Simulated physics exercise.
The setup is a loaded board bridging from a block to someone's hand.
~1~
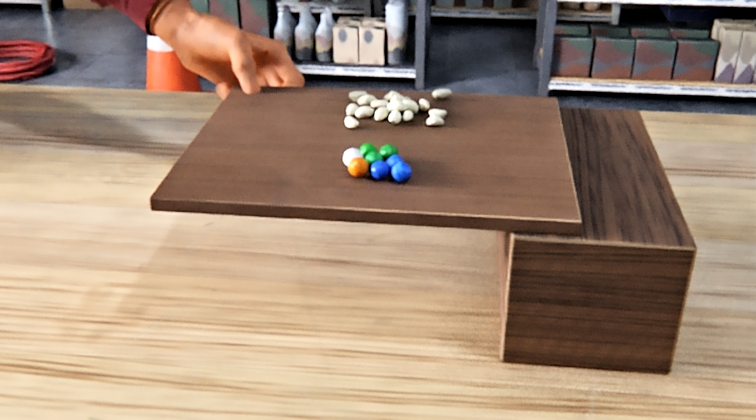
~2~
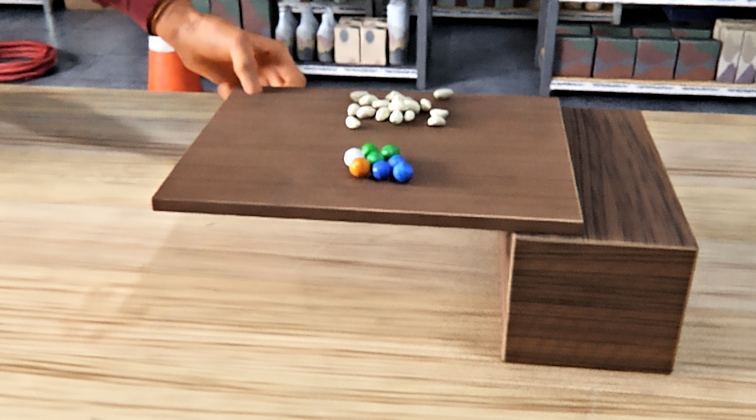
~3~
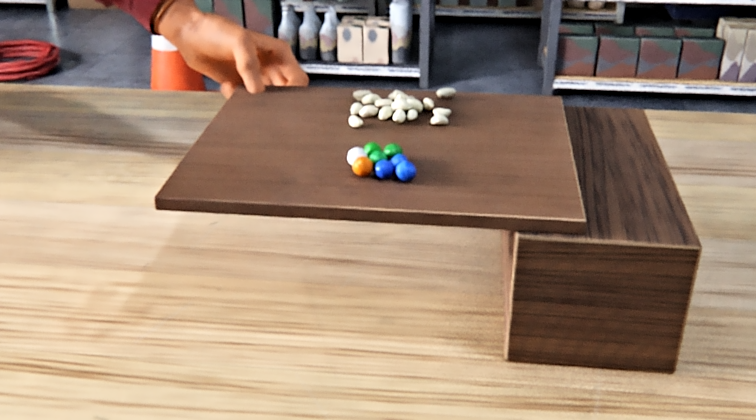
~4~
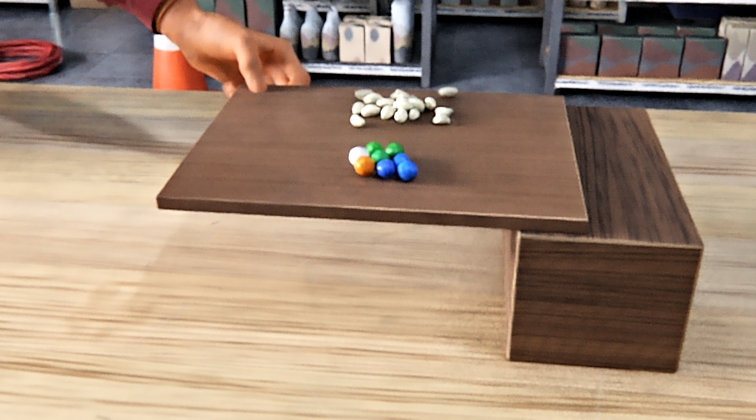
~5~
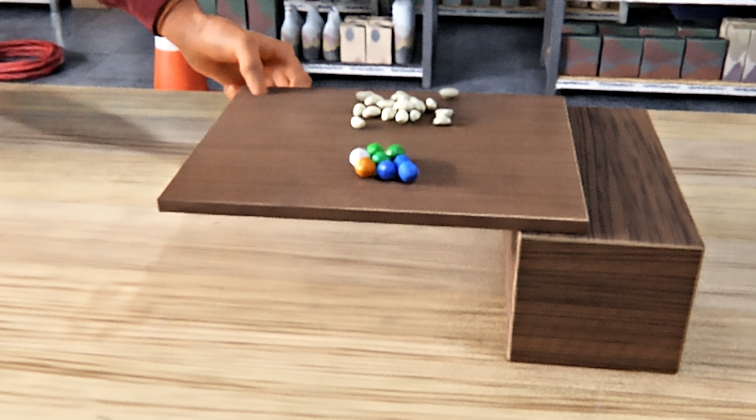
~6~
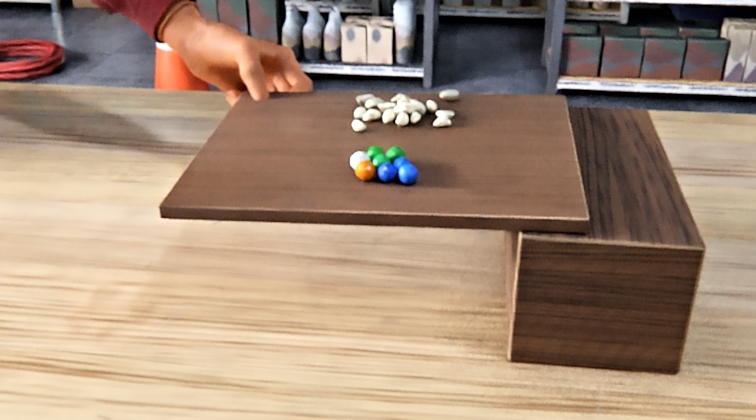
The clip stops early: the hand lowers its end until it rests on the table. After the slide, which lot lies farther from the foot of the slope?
I'd say the front-end one ends up ahead of the other.
Then, 0.26 s after the last picture, board sloping at 9°; front lot all still on the board; back lot all still on the board.
Then, 0.60 s after the last picture, board sloping at 21°; front lot most still on the board; back lot all still on the board.
Then, 0.96 s after the last picture, board resting at 25°; front lot mostly up to a board's length out; back lot about two thirds still on the board.
By the end, board resting at 25°; front lot mostly more than two board lengths out, about two thirds gone off the table; back lot mostly less than half a board's length out; the front lot has gone farther.
